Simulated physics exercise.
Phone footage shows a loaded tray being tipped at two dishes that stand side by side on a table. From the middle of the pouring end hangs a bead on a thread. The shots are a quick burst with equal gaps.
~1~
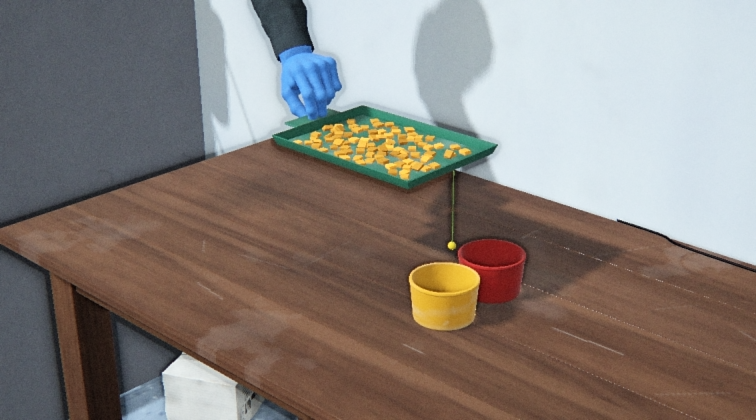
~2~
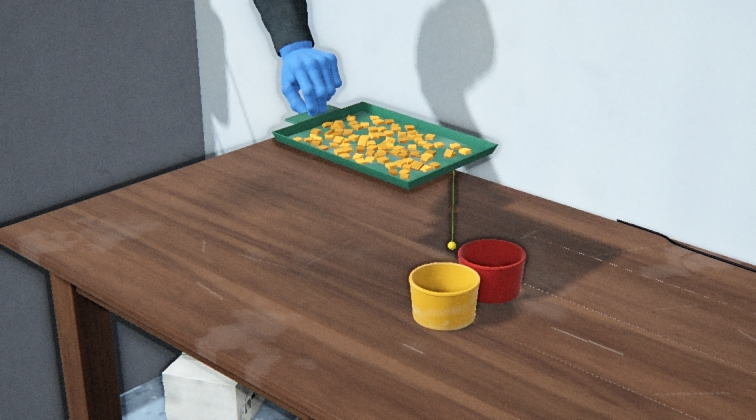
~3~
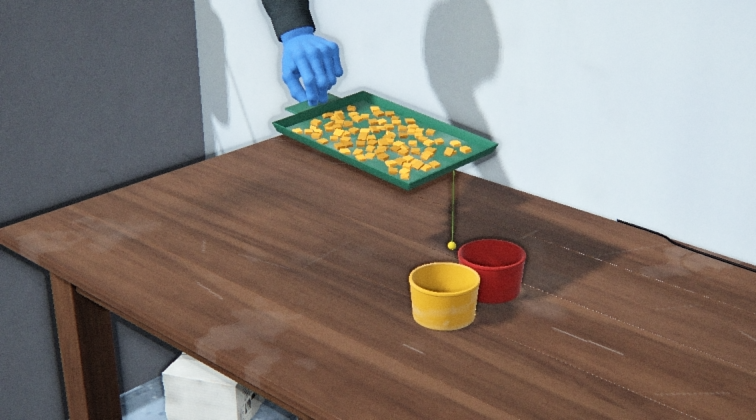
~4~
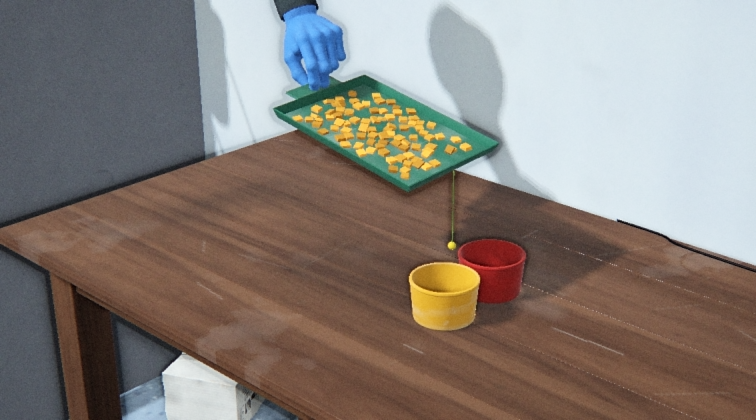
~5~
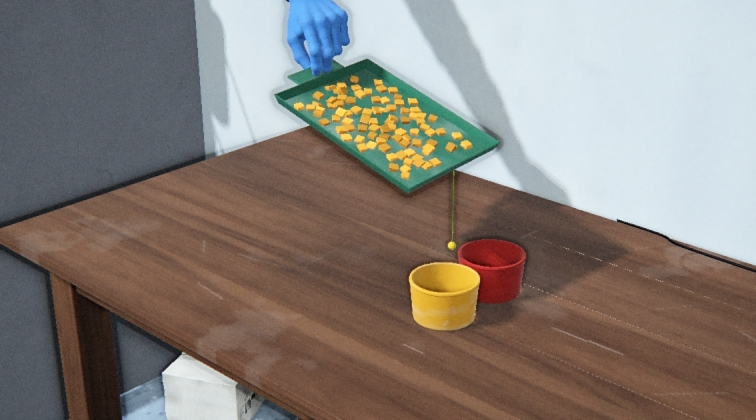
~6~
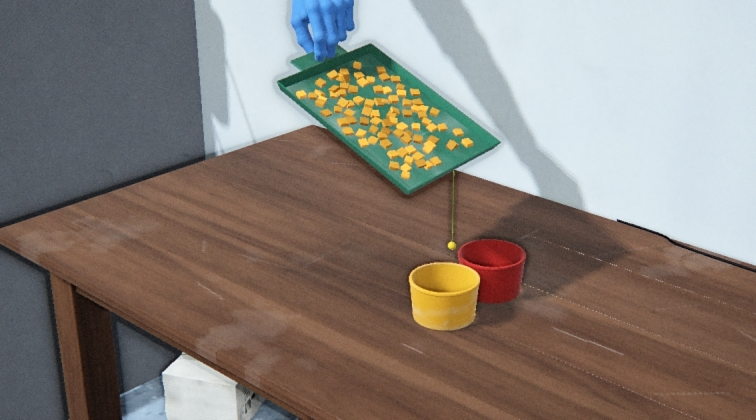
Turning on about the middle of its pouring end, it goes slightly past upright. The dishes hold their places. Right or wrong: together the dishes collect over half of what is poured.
Right.
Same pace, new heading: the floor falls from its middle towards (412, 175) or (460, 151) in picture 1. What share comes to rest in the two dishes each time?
Lab note: Case 1 near 50 %, case 2 near 30 %.
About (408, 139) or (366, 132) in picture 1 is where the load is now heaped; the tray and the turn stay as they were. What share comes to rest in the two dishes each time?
About 60 % and 50 %.
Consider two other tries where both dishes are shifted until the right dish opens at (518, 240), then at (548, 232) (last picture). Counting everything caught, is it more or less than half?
The first time it's lower than half, the second time lower than half.
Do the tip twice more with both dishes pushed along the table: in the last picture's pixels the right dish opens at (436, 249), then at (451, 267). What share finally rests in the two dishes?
0 %, then 60 %.
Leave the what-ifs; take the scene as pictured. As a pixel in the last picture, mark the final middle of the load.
Near pixel (452, 311).
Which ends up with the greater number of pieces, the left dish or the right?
Well, that is left of the pair.
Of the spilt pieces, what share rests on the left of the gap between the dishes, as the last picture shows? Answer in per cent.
Roughly 50 in a hundred.
Shortly afterwards, tray tipped steeply; all but a few on the tray; a little in the air.
Next, tray tipped past a quarter turn; a little on the tray; near a third in the left dish; a little in the right dish; near a quarter outside both; near a quarter in the air.
Some moments later, tray tipped past a quarter turn; near half in the left dish; a little in the right dish; near a third outside both.
In the end, tray tipped past a quarter turn; near half in the left dish; a little in the right dish; near a third outside both.
